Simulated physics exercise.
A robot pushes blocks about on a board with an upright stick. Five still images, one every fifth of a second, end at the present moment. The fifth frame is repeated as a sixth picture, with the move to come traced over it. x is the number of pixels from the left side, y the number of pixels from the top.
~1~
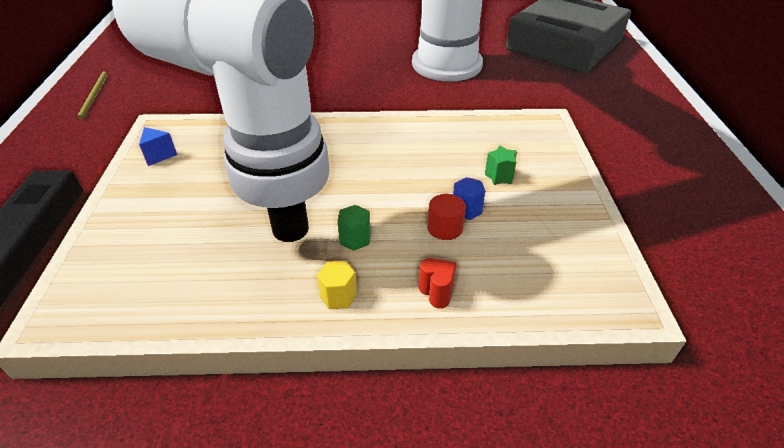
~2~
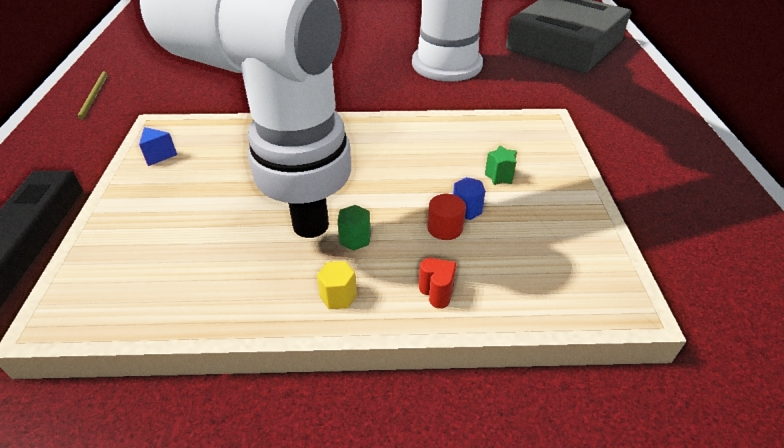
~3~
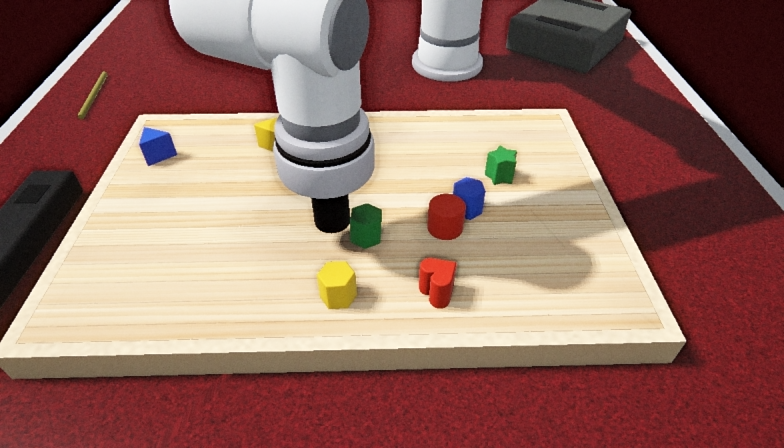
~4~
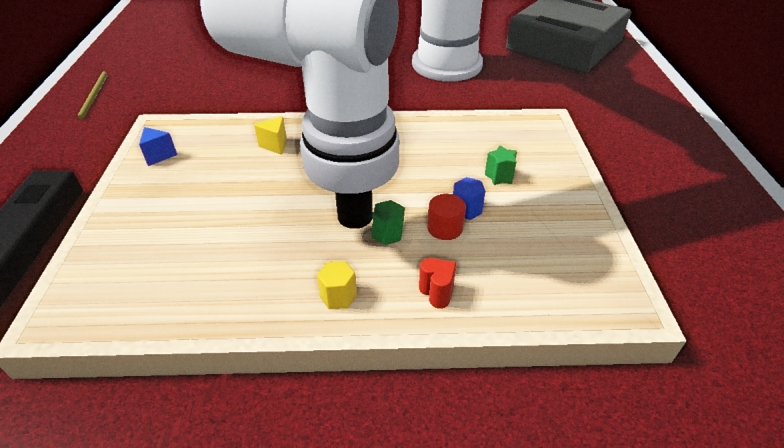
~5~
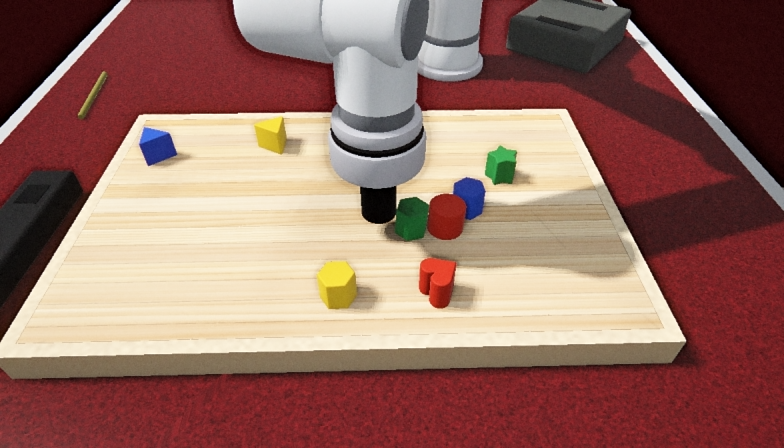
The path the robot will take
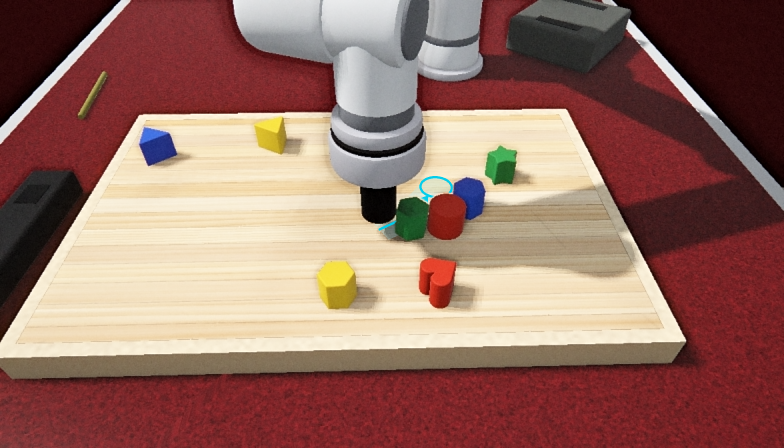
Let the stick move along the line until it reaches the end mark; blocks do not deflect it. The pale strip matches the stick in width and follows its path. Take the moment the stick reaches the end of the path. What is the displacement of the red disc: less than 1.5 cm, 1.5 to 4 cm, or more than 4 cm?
Travels 1.5 to 4 cm.
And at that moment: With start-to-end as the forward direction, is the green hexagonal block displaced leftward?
No.
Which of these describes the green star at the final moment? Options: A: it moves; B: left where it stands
I'll go with B - left where it stands.
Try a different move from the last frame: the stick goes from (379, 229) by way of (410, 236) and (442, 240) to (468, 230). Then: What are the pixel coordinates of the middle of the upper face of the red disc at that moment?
Put as a pixel place, it's (536, 198).
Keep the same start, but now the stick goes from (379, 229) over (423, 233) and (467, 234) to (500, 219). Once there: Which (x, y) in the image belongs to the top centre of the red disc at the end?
The centre of its top face lies at (572, 196).
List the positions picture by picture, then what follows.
Tip of the stick (291, 230), middles of tops, green hexagonal block (354, 215), red disc (447, 204), blue hexagonal block (470, 186), green star (504, 154), in the first picture.
Stick (311, 226), nothing pushed, in the second picture.
Stick (333, 222), green hexagonal block (366, 214), in the third picture.
Stick (355, 217), green hexagonal block (388, 210), in the fourth picture.
Stick (379, 213), green hexagonal block (412, 207), red disc (448, 204), blue hexagonal block (470, 186), green star (504, 154), in the fifth picture.
The line goes from (379, 229) by way of (404, 217) and (422, 202) to (436, 187).
What follows on the original path. One third of the way, stick (406, 200); green hexagonal block (439, 199), turned 15° clockwise; red disc (472, 205); blue hexagonal block (474, 184).
Two thirds of the way, stick (423, 185); green hexagonal block (452, 191), turned 55° clockwise; red disc (481, 206); blue hexagonal block (480, 183), turned 10° anticlockwise.
At the end, stick (437, 170); green hexagonal block (453, 189), turned 70° clockwise; red disc (481, 206); blue hexagonal block (482, 183), turned 15° anticlockwise; green star unmoved.
